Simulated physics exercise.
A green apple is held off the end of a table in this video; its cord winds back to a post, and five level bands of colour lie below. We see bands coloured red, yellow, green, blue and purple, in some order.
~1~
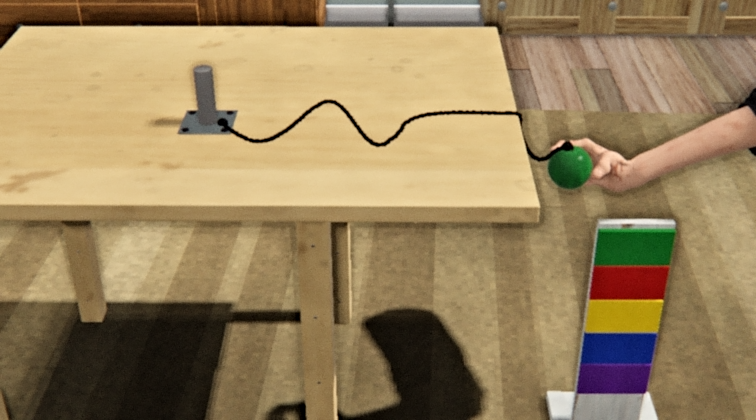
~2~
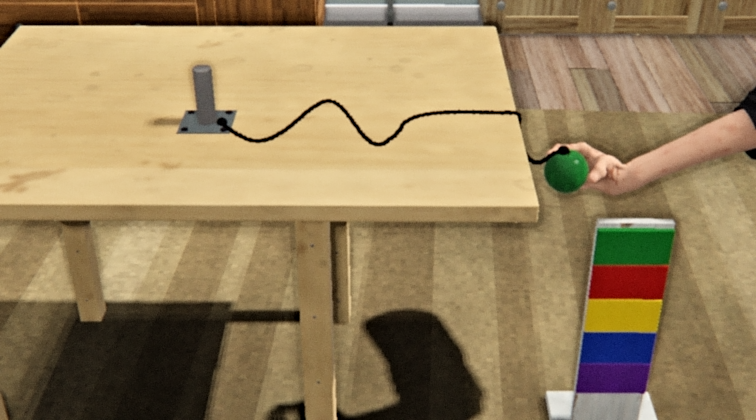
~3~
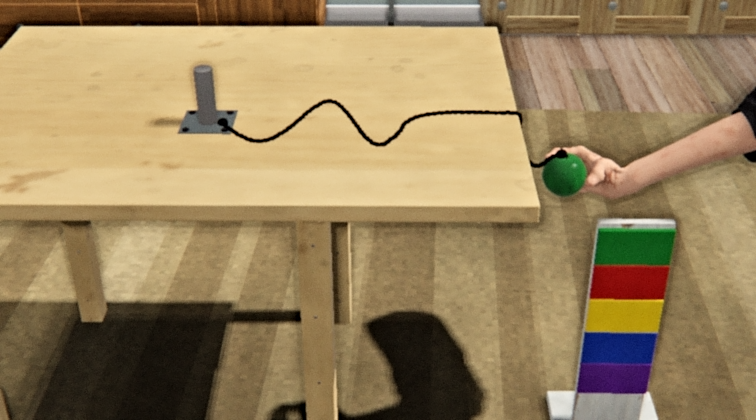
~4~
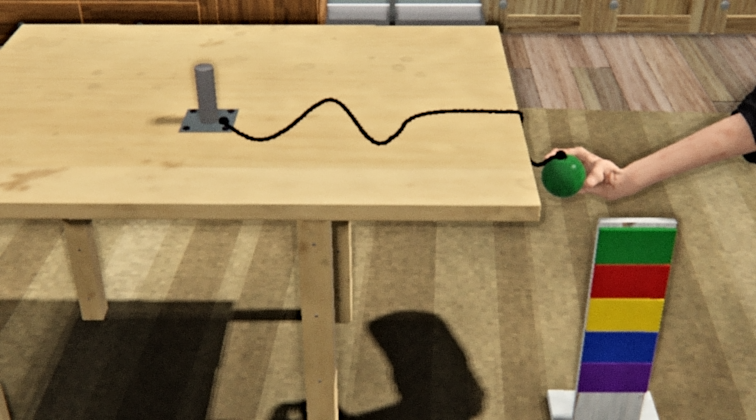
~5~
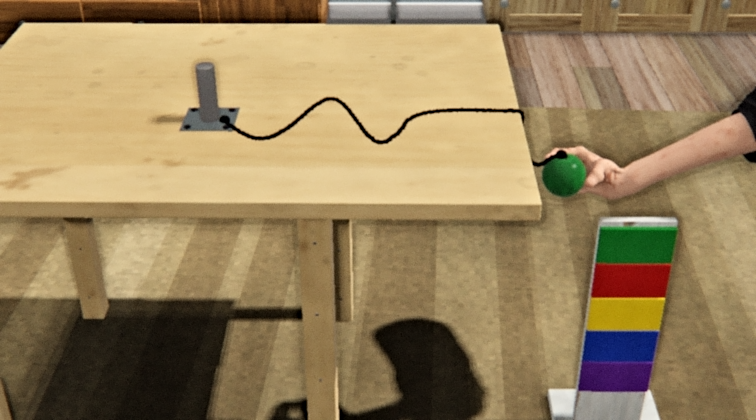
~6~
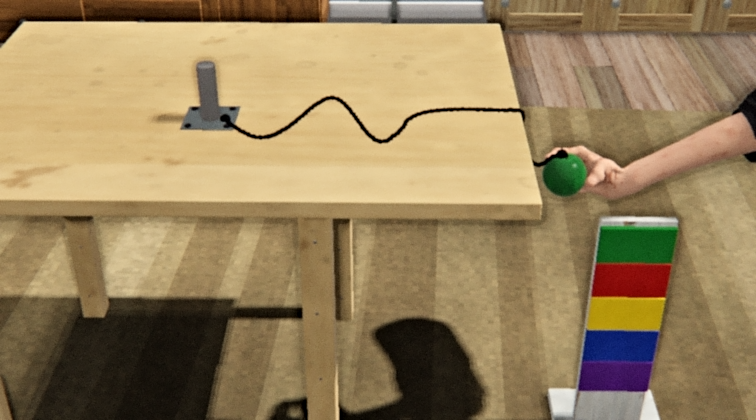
Beside a wooden table, a hand holding a green ball on a wavy black cord, barely moving above stacked colour bands.
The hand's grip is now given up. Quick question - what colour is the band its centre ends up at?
It's the blue band.
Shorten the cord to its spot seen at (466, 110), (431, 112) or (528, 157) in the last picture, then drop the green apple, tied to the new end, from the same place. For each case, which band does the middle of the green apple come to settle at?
One at a time, the answers are: Green; none, it hangs higher; yellow.
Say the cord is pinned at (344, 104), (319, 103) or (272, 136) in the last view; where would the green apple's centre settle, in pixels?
It ends up near (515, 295) the first time, (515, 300) the second and (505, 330) the third.
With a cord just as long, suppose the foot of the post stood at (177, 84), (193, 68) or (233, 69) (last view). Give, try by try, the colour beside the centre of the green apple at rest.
The first case gives yellow, the second yellow and the third blue.
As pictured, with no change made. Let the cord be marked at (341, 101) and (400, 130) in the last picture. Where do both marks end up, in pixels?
(413, 117) and (522, 142), roughly.
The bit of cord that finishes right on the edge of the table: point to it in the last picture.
The point sits close to (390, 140).
A little later, apple near (539, 341); level with blue.
Next, apple near (473, 342); level with blue.
Later still, apple near (519, 346); level with blue.
When it is over, apple near (500, 346); level with blue. Its middle rests at the blue band.
